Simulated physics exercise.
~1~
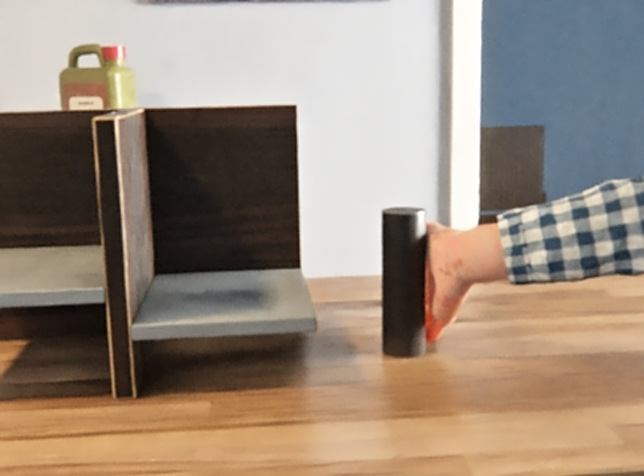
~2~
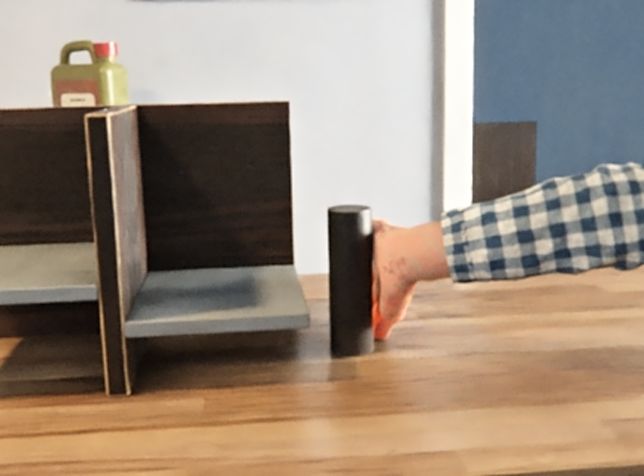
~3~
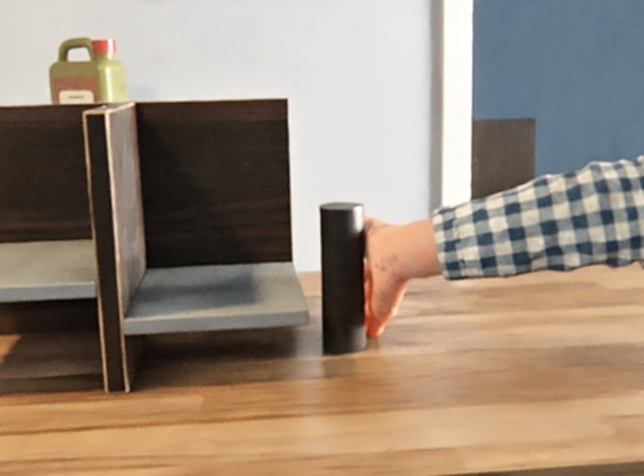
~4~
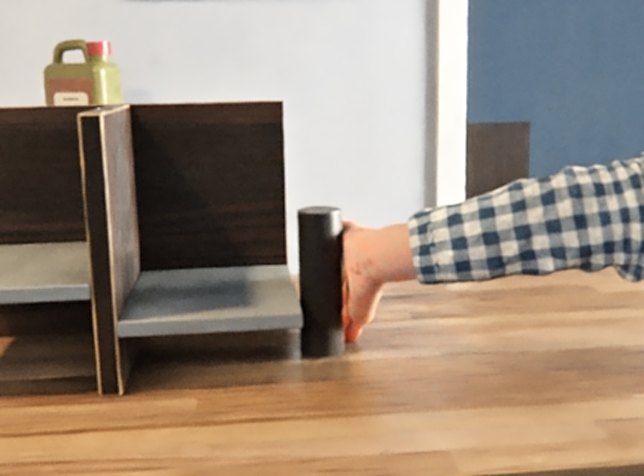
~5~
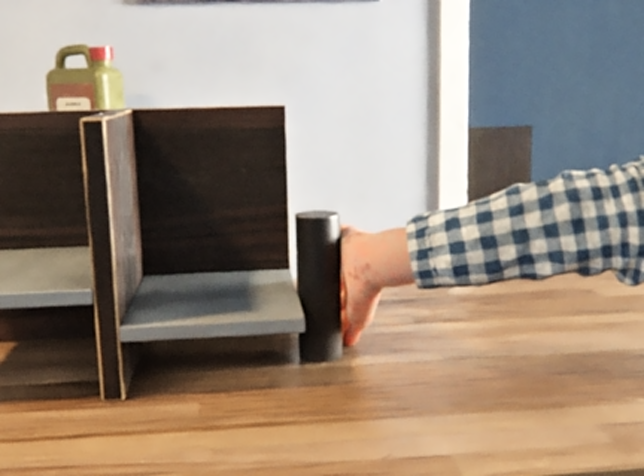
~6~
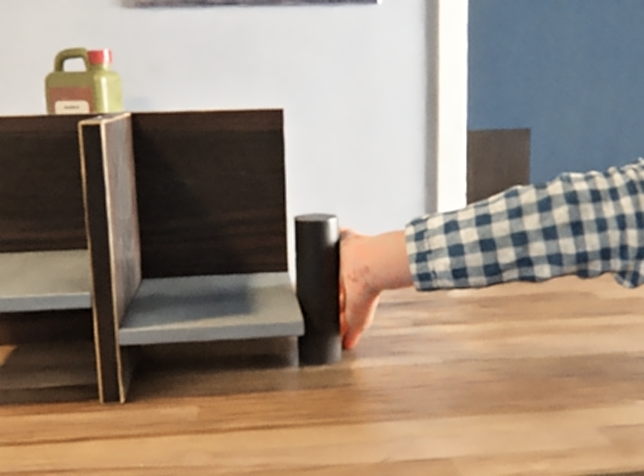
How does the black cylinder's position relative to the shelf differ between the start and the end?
At the start it stands to the right of the shelf with a clear gap between them. By the end it is farther left, standing right up against the shelf's edge.
